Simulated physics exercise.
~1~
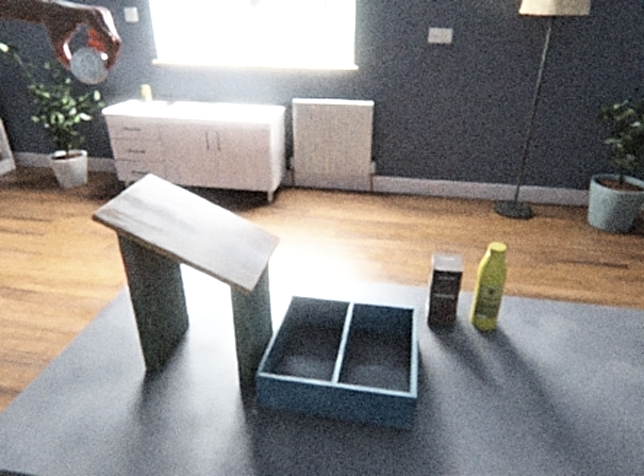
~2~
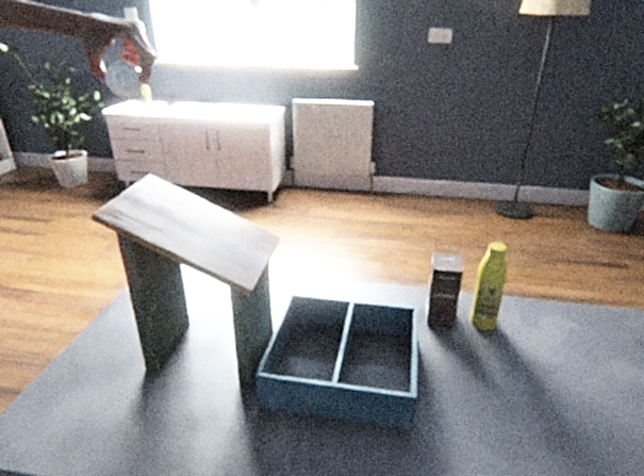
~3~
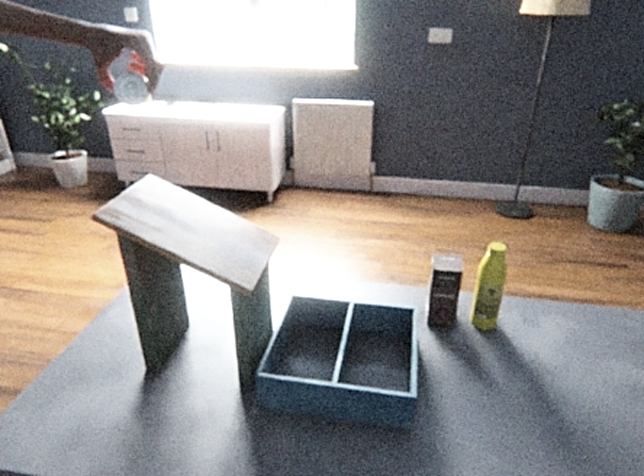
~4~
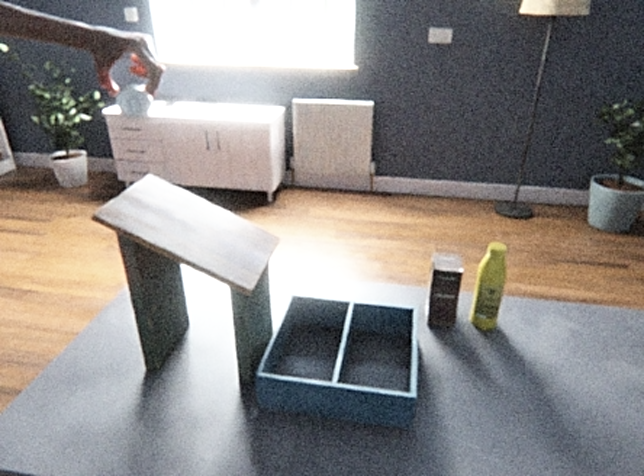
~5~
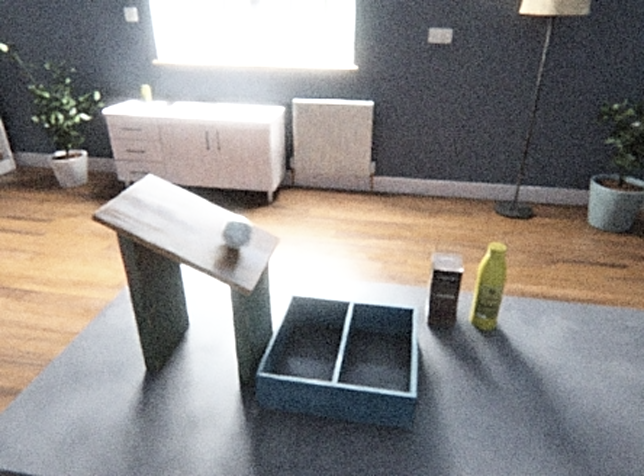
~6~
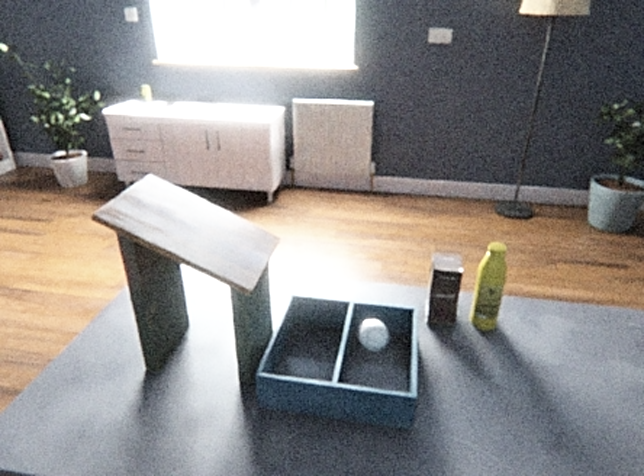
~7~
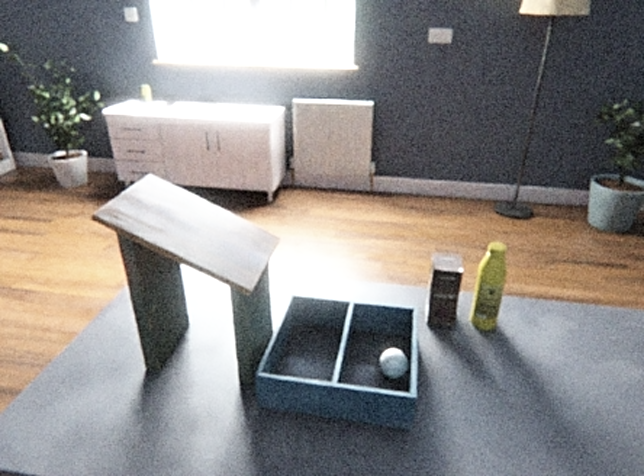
In a room with a wooden floor, a hand holds a pale round object above a sloping board and lets go; the object meets the board, travels right into the farther bay of a blue divided tray and ends there, near a carton and yellow bottle.
